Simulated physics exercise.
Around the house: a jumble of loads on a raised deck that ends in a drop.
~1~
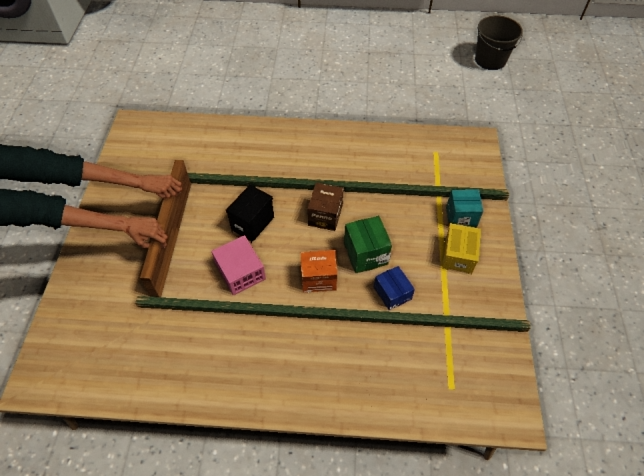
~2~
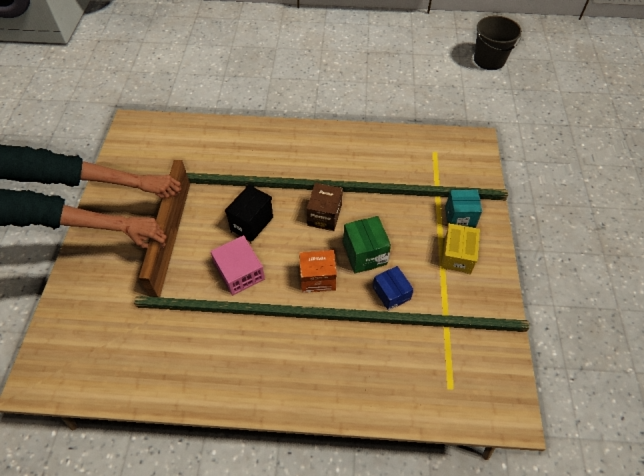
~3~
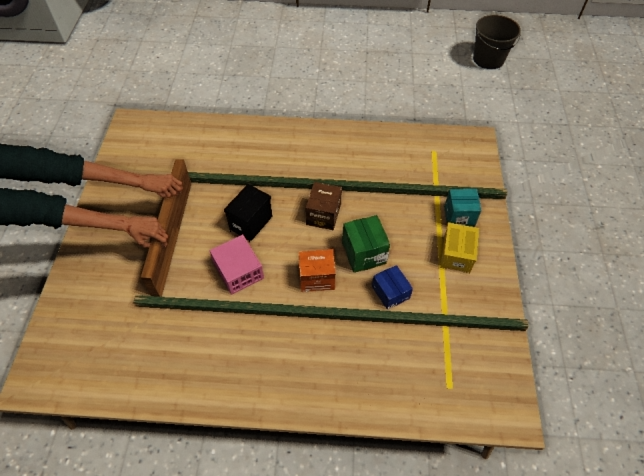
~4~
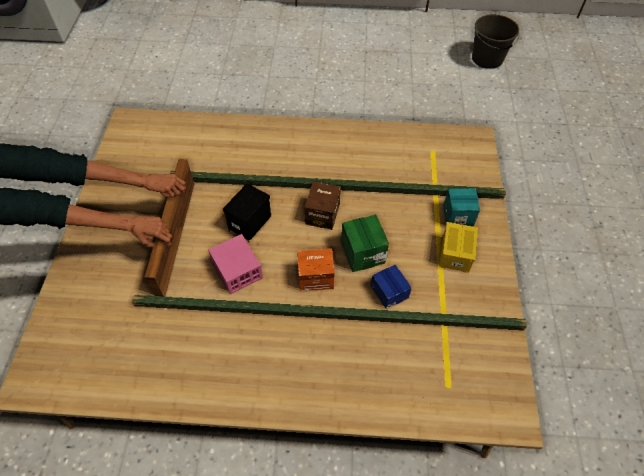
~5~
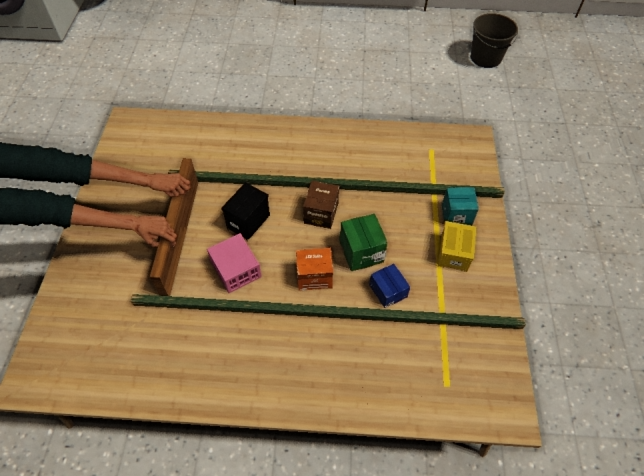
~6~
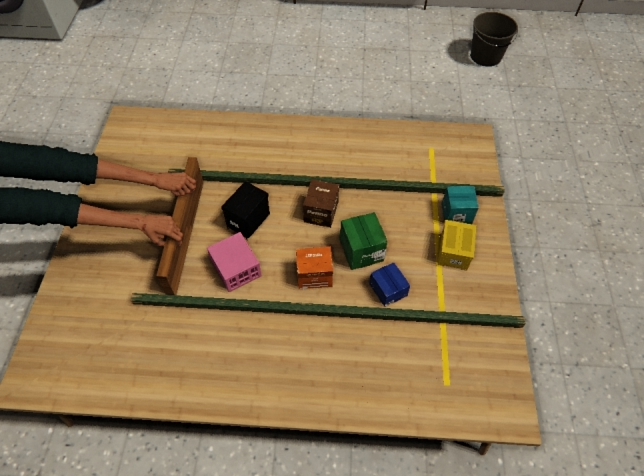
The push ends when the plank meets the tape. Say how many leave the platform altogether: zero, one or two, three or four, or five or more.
As it turns out, the number that fall off is one or two.
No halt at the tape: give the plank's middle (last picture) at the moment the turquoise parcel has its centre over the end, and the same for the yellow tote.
Near (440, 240) and (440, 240).
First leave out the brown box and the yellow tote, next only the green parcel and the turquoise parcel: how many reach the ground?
Fallen: 1, and 1 in the other try.
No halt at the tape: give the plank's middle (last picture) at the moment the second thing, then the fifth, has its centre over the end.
Its middle is around (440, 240) and later (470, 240).
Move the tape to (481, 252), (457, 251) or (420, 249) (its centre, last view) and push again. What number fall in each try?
Down on the ground: 6, 3 and 0.
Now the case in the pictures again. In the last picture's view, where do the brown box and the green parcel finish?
First (480, 208), then (481, 248).
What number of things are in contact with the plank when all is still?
2 of them.
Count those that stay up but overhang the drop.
It comes to 2.
Soon after, none off yet; turquoise parcel at rest near (460, 206); yellow tote at rest near (457, 245); blue box at rest near (389, 284).
After that, none off yet; turquoise parcel at rest near (460, 206); yellow tote at rest near (457, 245); blue box displaced about its own width near (412, 288).
And then, none off yet; turquoise parcel moving near (462, 206); yellow tote displaced a little near (473, 246); blue box displaced well along near (479, 295).
In the end, the number that fall off is one or two; gone, blue box.
